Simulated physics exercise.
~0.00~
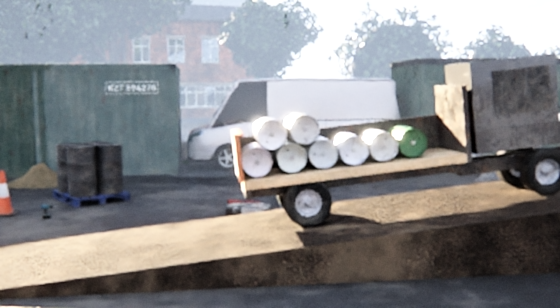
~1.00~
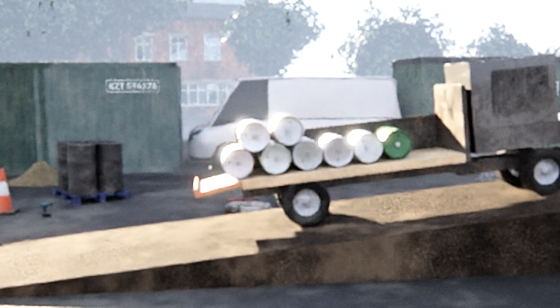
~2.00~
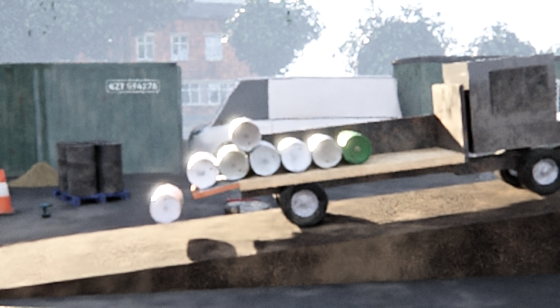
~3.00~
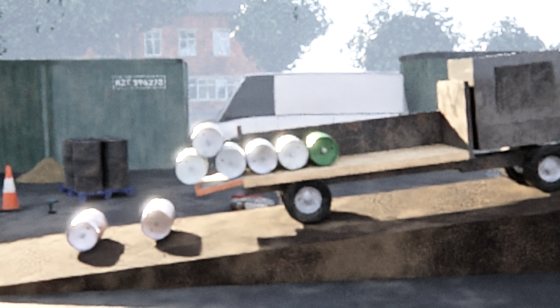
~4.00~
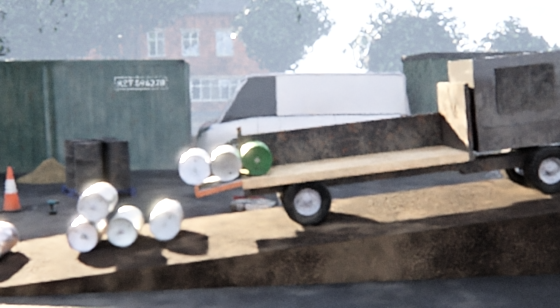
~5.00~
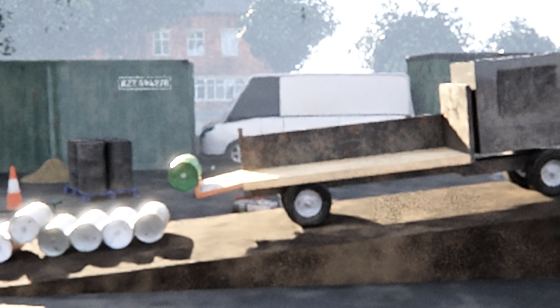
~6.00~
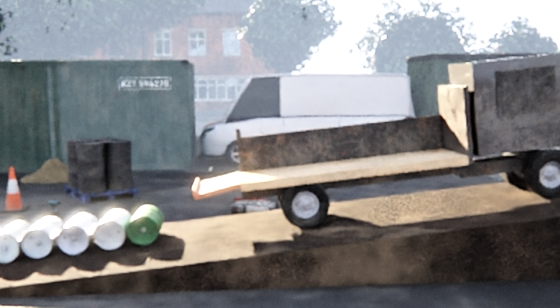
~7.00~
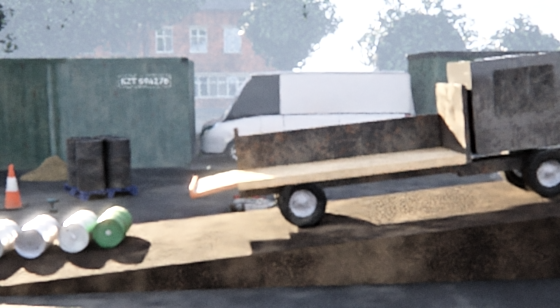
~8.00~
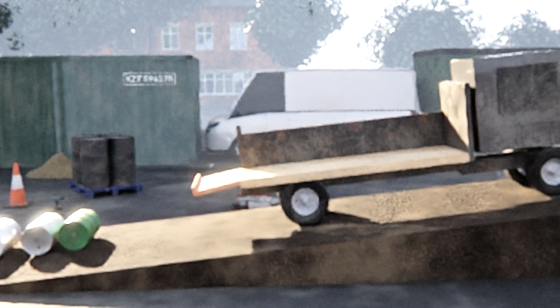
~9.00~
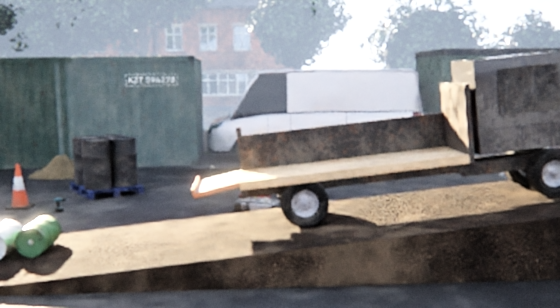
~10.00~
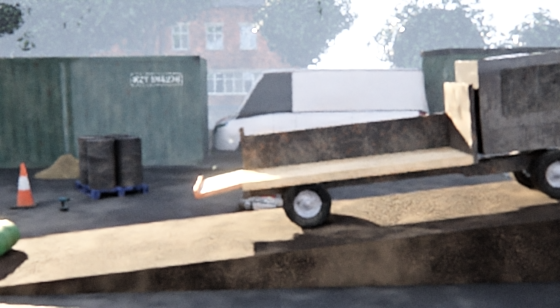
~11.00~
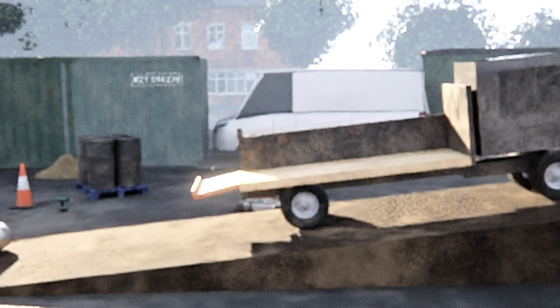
A pick-up stands nose-up on a sandy ramp at the right, seen from the side in a yard, with a stack of white kegs and one green keg on its sloping bed. Behind it are green containers, a white van and a brick building, with dark drums and an orange cone to the left. The tailgate drops open, and the kegs roll left and tumble off its edge onto the ramp. The green one, at the back of the row, falls last. It follows the white kegs down the slope until all roll out of view at the left, leaving the bed empty.
